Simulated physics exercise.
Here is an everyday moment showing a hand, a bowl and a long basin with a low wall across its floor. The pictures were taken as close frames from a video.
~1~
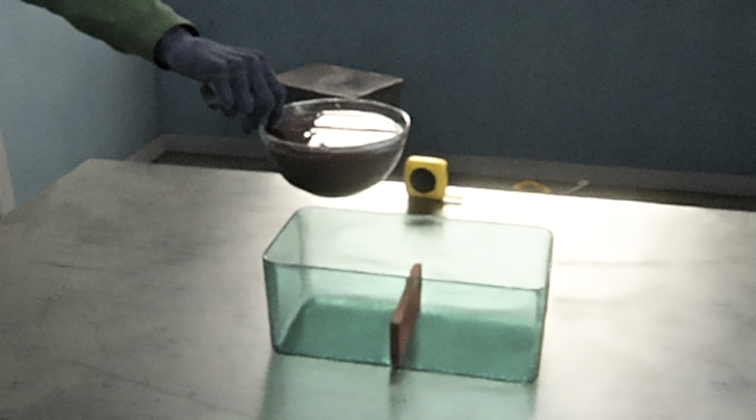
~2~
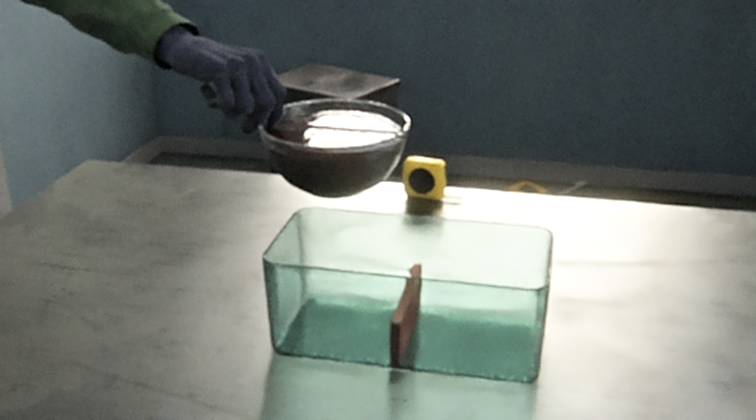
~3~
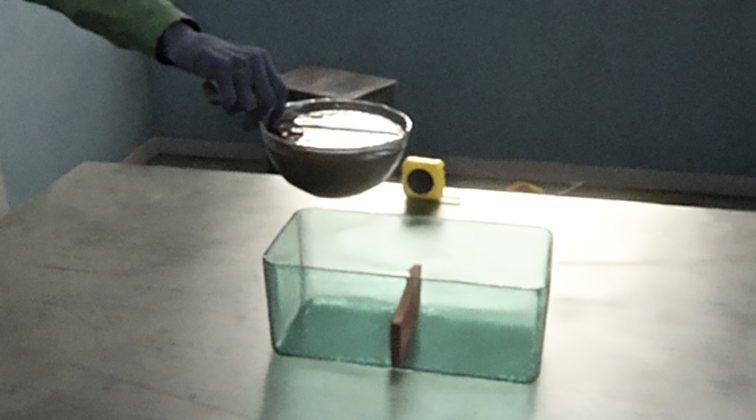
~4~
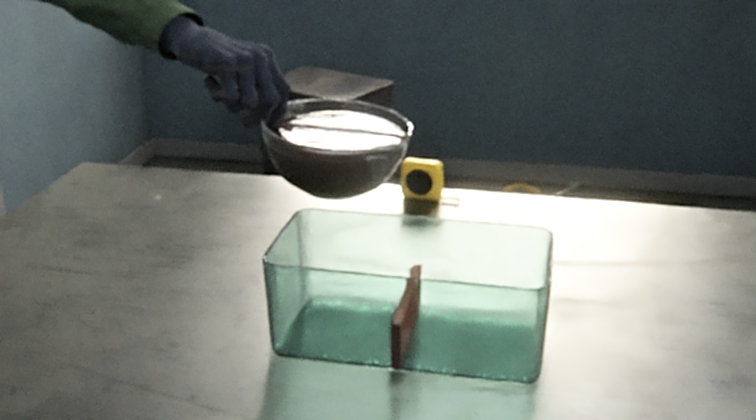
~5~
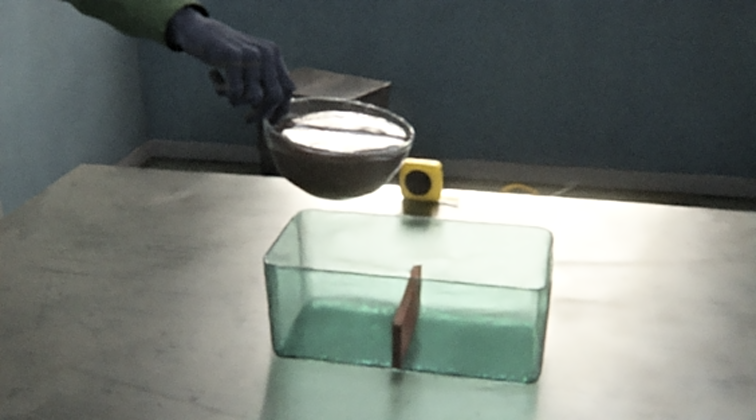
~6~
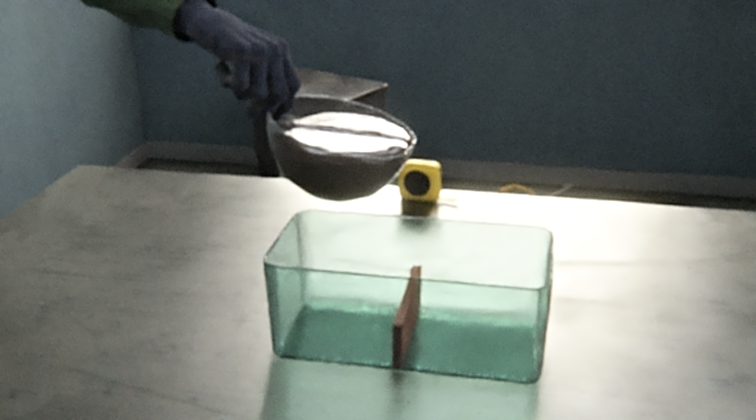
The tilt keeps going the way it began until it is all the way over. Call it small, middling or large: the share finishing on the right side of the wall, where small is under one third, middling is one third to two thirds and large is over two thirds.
Large.
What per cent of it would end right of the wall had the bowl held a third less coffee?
About 80 in a hundred.
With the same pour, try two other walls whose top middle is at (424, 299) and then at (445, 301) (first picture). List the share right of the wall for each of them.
Near 75 % and 55 %.
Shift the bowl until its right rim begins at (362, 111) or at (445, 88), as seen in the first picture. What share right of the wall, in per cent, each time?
Around 55 percent first, around 90 percent second.
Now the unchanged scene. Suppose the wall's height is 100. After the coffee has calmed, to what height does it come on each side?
Left: 10 %. Right: 60 %.
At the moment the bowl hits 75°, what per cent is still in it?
Remaining fraction: Approx. 35 %.
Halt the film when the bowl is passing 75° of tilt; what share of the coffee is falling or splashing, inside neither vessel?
It comes to around 30 per cent.
A moment on, the bowl is tipped on its side and 33 per cent is still to pour, 0 is left of the wall and 35 right of it.
Next, the bowl is tipped right over and 0 per cent is still to pour, 12 is left of the wall and 86 right of it.
Then the bowl is tipped right over and 0 per cent is still to pour, 13 is left of the wall and 86 right of it.
Later the bowl is tipped right over and 0 per cent is still to pour, 13 is left of the wall and 86 right of it.
At rest 13 per cent lies left of the wall, 86 right of it and 0 outside.
